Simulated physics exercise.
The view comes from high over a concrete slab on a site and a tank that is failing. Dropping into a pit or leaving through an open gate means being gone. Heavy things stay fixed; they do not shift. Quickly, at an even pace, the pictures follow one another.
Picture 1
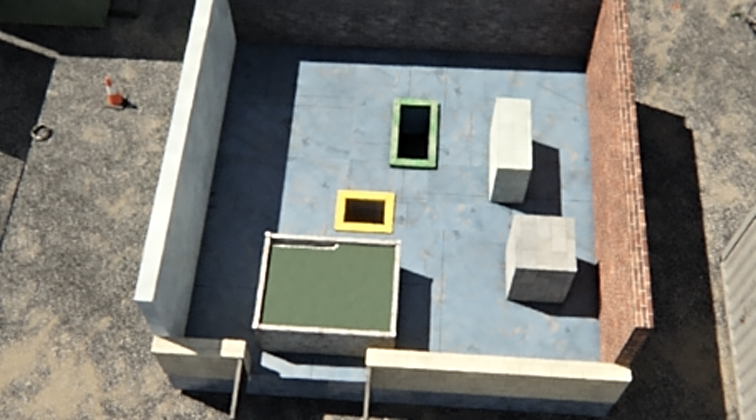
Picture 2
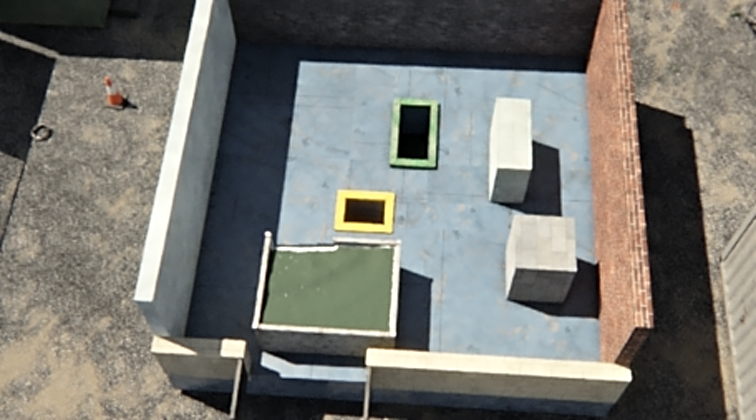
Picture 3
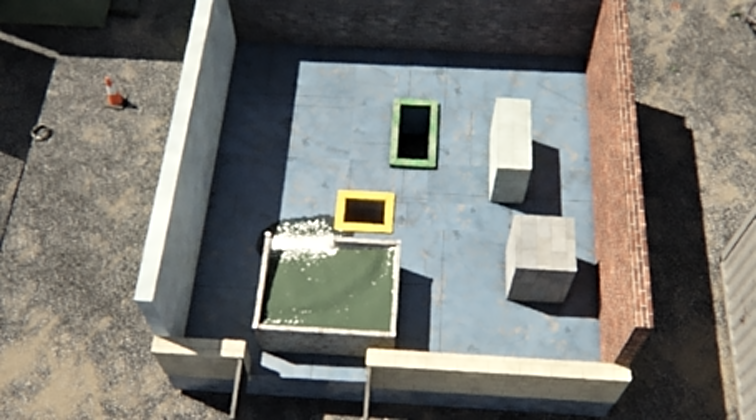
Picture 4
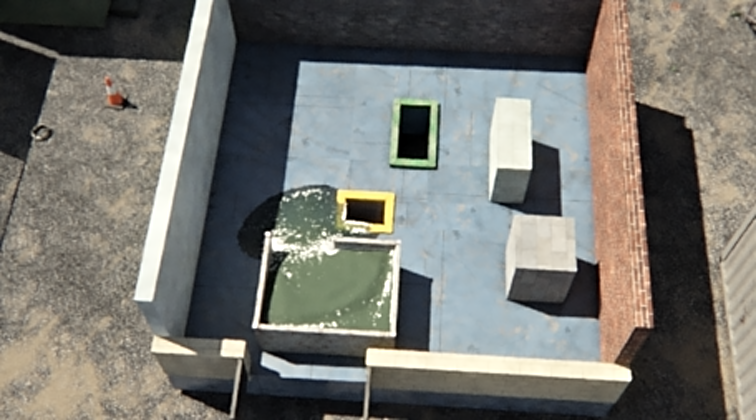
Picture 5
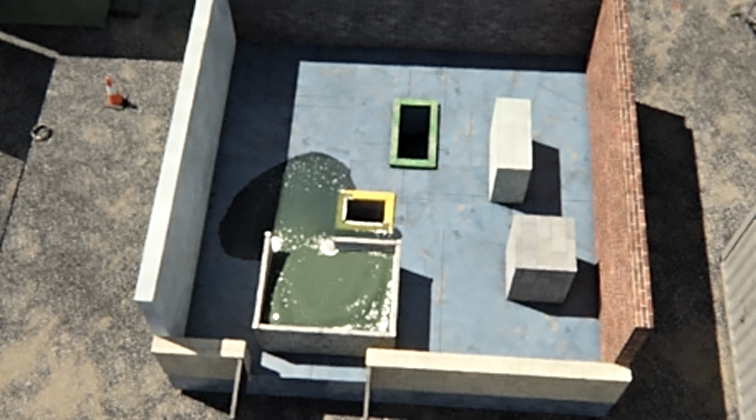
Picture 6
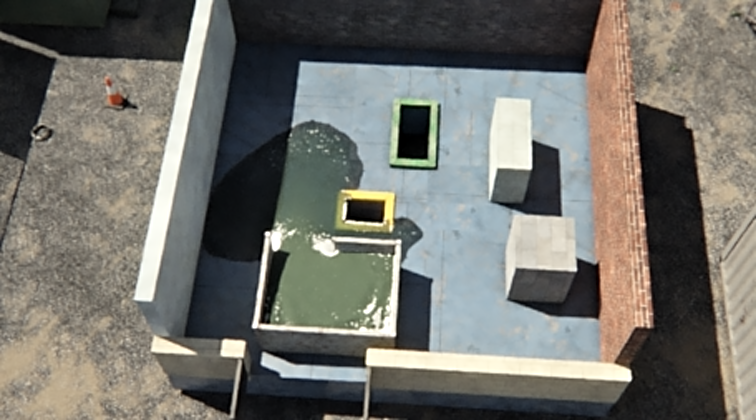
Dark green water bursting over the far side of a walled tank, spreading across a blue slab and around a yellow-rimmed pit.
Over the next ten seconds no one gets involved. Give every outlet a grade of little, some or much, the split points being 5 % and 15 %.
Grades: Gate - little; yellow pit - some; green pit - little.
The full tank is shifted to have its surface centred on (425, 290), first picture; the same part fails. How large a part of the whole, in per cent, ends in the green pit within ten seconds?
Share for the green pit - 12 in a hundred.
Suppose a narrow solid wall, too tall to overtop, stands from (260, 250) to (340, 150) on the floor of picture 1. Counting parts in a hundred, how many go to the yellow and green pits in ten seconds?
Yellow 35 %, green 10 %.
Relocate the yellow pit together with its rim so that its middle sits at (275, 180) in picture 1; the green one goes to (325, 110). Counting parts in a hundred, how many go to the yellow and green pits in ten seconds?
Of the total, the yellow pit holds 25 per cent and the green pit 12 per cent.
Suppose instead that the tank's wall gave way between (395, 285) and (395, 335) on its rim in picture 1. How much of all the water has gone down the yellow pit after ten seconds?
Near 2 per cent for yellow.
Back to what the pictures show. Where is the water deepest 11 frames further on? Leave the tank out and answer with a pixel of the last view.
Answer: (246, 45).
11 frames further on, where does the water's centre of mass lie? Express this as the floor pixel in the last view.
The balance point is around (307, 197).
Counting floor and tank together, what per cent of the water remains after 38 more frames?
I'd put it at about 92 per cent.
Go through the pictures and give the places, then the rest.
The first frame shows still water in the tank at (329, 286).
In the second frame, water pours out on the tank's far side and has run to a hidden place.
In the third frame, the front is at (335, 223), out from the gap on the tank's far side.
In the fourth frame, the front is at (331, 191), out from the gap on the tank's far side.
In the fifth frame, water pours out on the tank's far side and has run to (311, 157).
In the sixth frame, water pours out on the tank's far side and has run to (304, 128).
A moment on, water covers 35 % of the floor; the gate 0 %, the yellow pit 2 %, the green pit 0 %.
Next, water covers 40 % of the floor; the gate 0 %, the yellow pit 4 %, the green pit 0 %.
Then, water covers 50 % of the floor; the gate 0 %, the yellow pit 5 %, the green pit 0 %.
Later, water covers 65 % of the floor; the gate 0 %, the yellow pit 7 %, the green pit 2 %.
In the end, water covers 90 % of the floor; the gate 1 %, the yellow pit 9 %, the green pit 2 %.
